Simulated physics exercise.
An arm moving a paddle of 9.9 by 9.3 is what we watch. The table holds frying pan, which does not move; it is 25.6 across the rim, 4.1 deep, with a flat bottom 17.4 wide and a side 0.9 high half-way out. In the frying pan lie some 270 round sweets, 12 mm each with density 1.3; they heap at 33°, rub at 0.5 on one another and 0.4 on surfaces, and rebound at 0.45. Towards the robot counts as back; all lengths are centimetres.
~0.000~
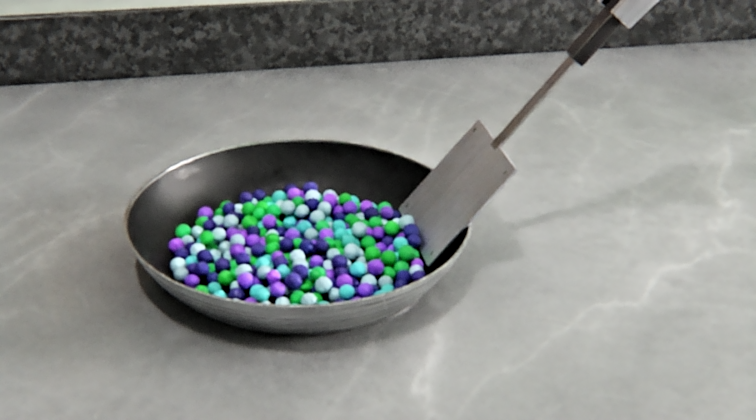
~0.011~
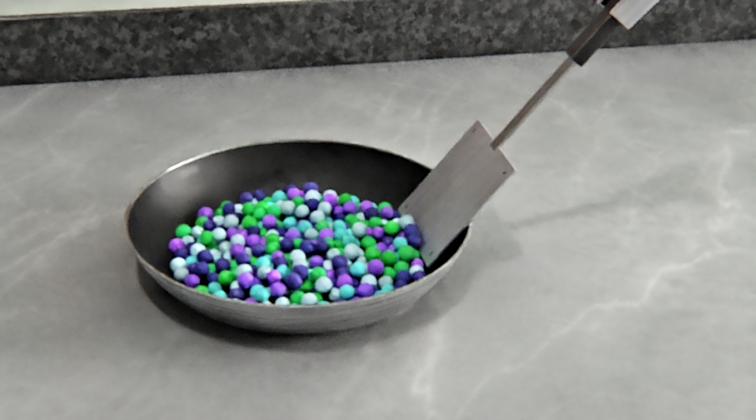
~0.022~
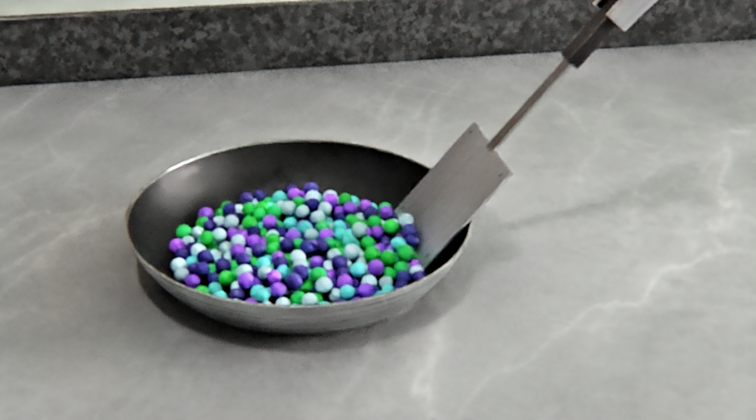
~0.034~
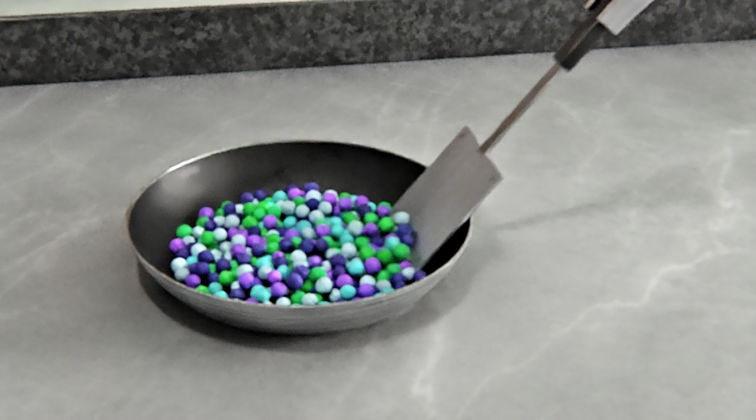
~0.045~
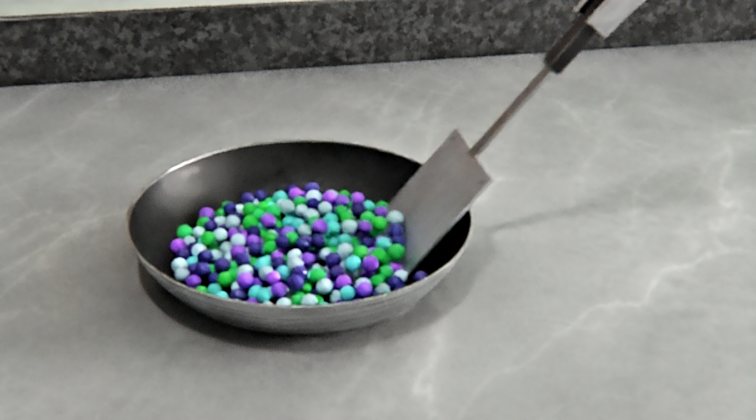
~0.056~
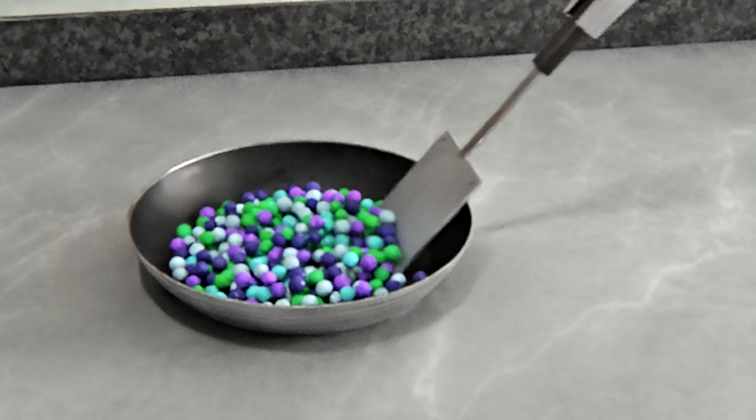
A flat metal paddle slid slowly leftward through a dark frying pan of small green, purple, blue and white balls, nudging those along the right side while the pan stayed still on the grey countertop.
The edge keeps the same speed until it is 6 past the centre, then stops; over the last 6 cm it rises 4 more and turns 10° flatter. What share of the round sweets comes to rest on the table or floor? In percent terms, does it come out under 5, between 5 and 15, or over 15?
It comes out under 5 %.
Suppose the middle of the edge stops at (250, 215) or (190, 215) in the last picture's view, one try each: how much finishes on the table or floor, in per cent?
I'd say some 0 per cent, then some 10 per cent.
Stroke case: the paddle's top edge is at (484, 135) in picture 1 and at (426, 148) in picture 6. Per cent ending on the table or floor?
Around 10 per cent finishes there.
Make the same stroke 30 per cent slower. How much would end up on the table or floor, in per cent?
Near 0 %.
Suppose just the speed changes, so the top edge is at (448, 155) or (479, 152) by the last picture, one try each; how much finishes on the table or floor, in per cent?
Estimates: Near 10 %, near 0 %.
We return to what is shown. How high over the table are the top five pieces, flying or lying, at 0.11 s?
Roughly 3 cm.
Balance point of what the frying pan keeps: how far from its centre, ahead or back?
I'd put it at roughly 4.5 cm toward the front.
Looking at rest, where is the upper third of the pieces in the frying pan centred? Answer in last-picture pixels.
(192, 250).
After 0.11 s, sloping 50°, highest piece 3 above the table; 271 in the frying pan.
After 0.17 s, sloping 46°, highest piece 5 above the table; 271 in the frying pan.
After 0.39 s, sloping 40°, highest piece 5 above the table; 265 in the frying pan, 5 on the table or floor, 1 on the blade or in flight.
After 1.44 s, sloping 40°, highest piece 4 above the table; 265 in the frying pan, 6 on the table or floor.
In the end, 265 in the frying pan, 6 on the table or floor. That is 2 % on the table or floor.
